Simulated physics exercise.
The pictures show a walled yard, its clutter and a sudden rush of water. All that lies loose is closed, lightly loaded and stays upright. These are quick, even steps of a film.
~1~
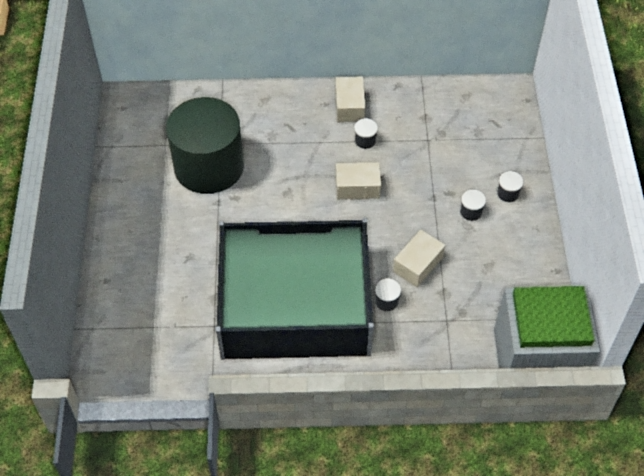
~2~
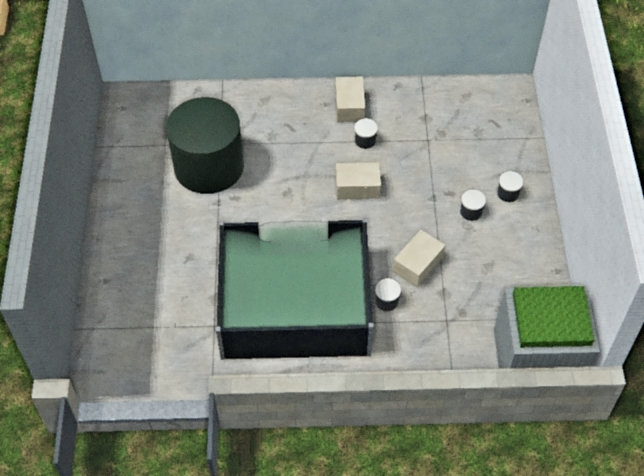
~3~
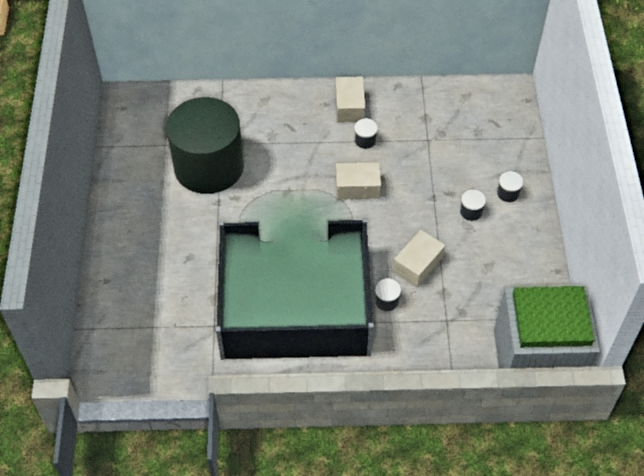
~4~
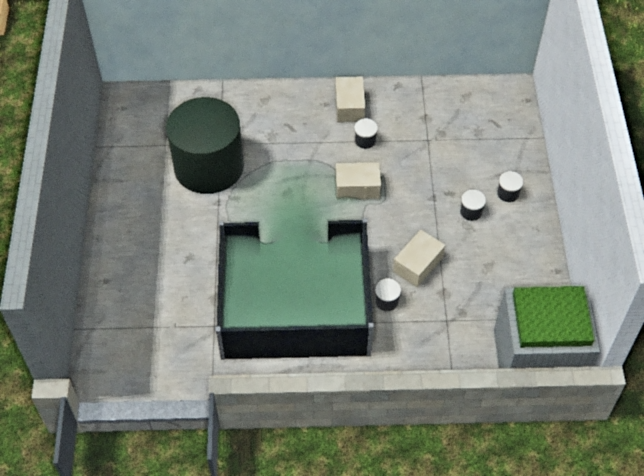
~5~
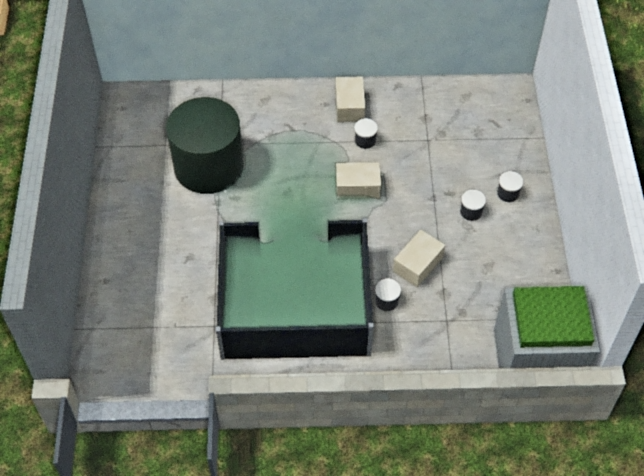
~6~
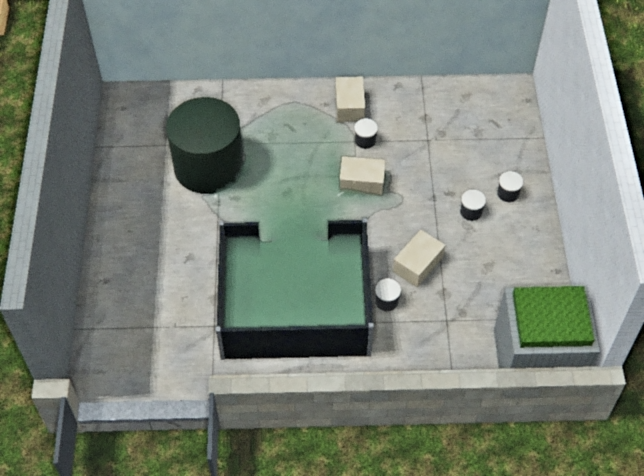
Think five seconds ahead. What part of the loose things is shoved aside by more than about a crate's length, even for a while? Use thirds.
Share: Between one and two thirds.
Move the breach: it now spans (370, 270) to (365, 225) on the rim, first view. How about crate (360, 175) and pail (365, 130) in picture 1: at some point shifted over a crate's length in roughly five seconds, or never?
As listed: No, no.
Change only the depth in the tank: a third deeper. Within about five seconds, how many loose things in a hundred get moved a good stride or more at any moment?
Roughly 60 per cent.
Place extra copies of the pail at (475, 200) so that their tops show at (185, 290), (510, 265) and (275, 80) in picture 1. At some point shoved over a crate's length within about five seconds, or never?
In turn: Short of that, never so far, pushed that far.
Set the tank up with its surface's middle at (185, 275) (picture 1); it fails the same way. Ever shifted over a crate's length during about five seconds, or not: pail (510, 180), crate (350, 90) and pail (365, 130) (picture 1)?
As listed: Under that, moved that far, swept aside.
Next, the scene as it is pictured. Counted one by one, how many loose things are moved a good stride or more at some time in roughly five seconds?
I count 5.
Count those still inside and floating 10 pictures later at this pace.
The number is 2.
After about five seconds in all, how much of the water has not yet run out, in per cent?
Some 100 per cent.
A moment on, 1 of 8 are well off their spots; 0 afloat.
Next, 3 of 8 are well off their spots; 2 afloat.
Later, 3 of 8 are well off their spots; 3 afloat.
In the end, 5 of 8 are well off their spots, and 5 have been at some point; 4 afloat.
